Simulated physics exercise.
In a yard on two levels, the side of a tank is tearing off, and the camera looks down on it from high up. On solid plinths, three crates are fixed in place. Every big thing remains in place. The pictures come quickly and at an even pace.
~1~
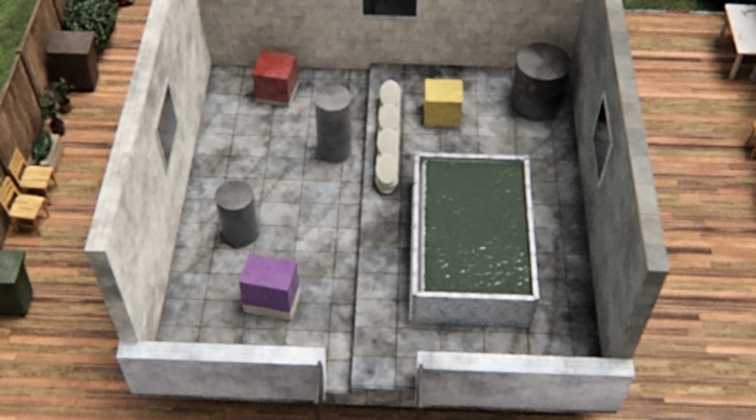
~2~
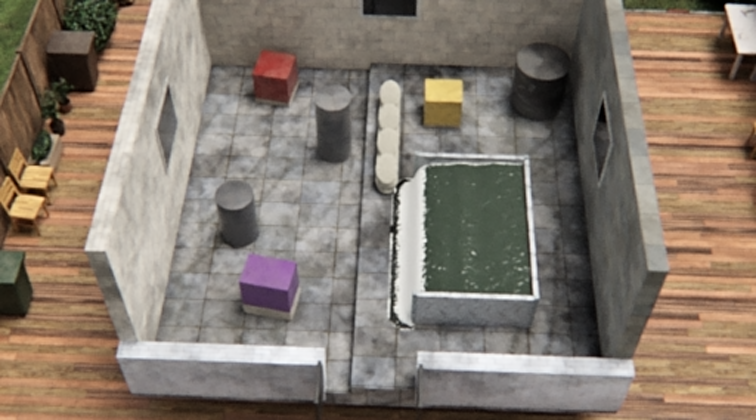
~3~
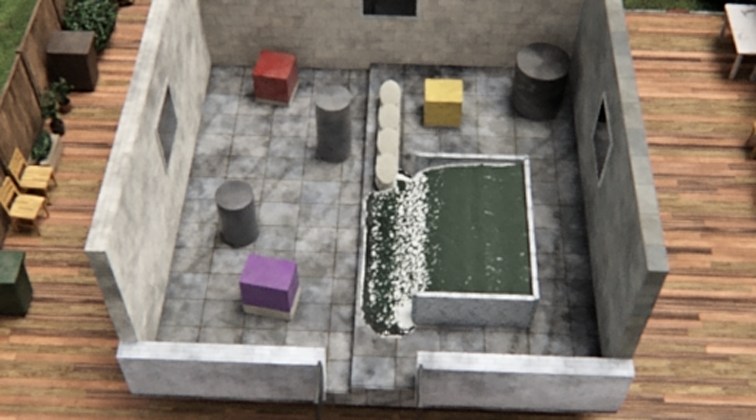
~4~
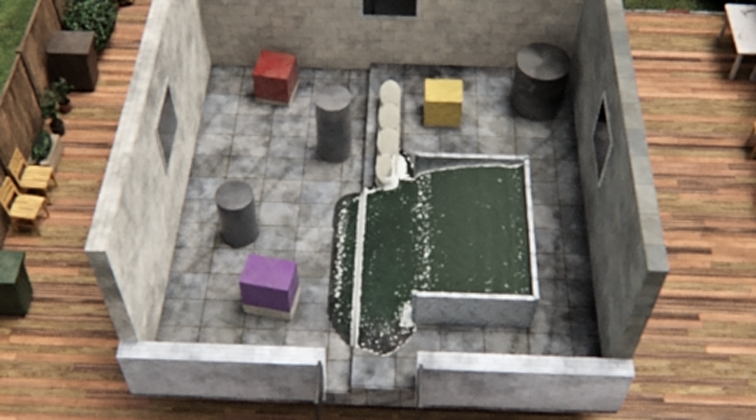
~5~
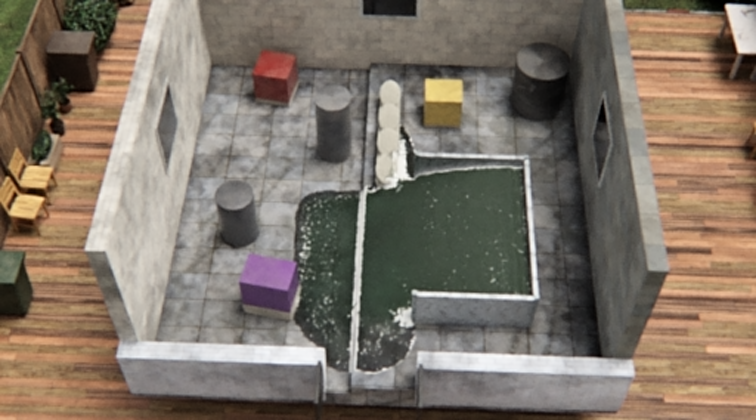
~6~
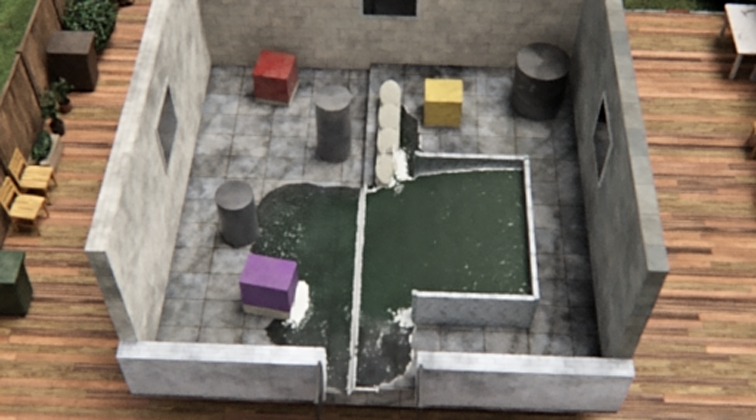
Dark green water burst out of the left side of a raised tank in a walled, roofless yard, spreading across the stone floor and washing around a purple block on the left.
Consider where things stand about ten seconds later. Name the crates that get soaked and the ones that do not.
The red crate gets soaked; the yellow crate gets soaked; the purple crate gets soaked.
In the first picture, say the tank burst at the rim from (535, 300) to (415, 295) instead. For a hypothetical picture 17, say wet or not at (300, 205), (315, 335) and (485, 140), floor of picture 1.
Point by point: Unwetted, drenched, unwetted.
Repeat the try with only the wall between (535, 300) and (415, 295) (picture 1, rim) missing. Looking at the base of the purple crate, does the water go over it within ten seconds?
In that case the purple crate is never flooded.
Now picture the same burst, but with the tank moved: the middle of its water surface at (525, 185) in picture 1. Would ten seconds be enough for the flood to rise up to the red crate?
Red: Overtopped.
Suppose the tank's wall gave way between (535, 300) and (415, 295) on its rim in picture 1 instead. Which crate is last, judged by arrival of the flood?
My pick is the crate marked red.
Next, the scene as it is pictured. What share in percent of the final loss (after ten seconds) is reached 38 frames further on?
By my reckoning, 60 %.
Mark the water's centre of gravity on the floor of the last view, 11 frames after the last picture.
I'd put it at around (321, 254).
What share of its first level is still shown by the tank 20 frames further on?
Around 14 percent.
A moment on, water covers 40 % of the floor; the red crate not reached, the yellow crate water round its plinth, the purple crate water round its plinth.
Next, water covers 55 % of the floor; the red crate not reached, the yellow crate water round its plinth, the purple crate water round its plinth.
Then, water covers 60 % of the floor; the red crate water round its plinth, the yellow crate water round its plinth, the purple crate water round its plinth.
Later, water covers 75 % of the floor; the red crate water round its plinth, the yellow crate water round its plinth, the purple crate water round its plinth.
In the end, water covers 75 % of the floor; the red crate was topped, the yellow crate was topped, the purple crate was topped.
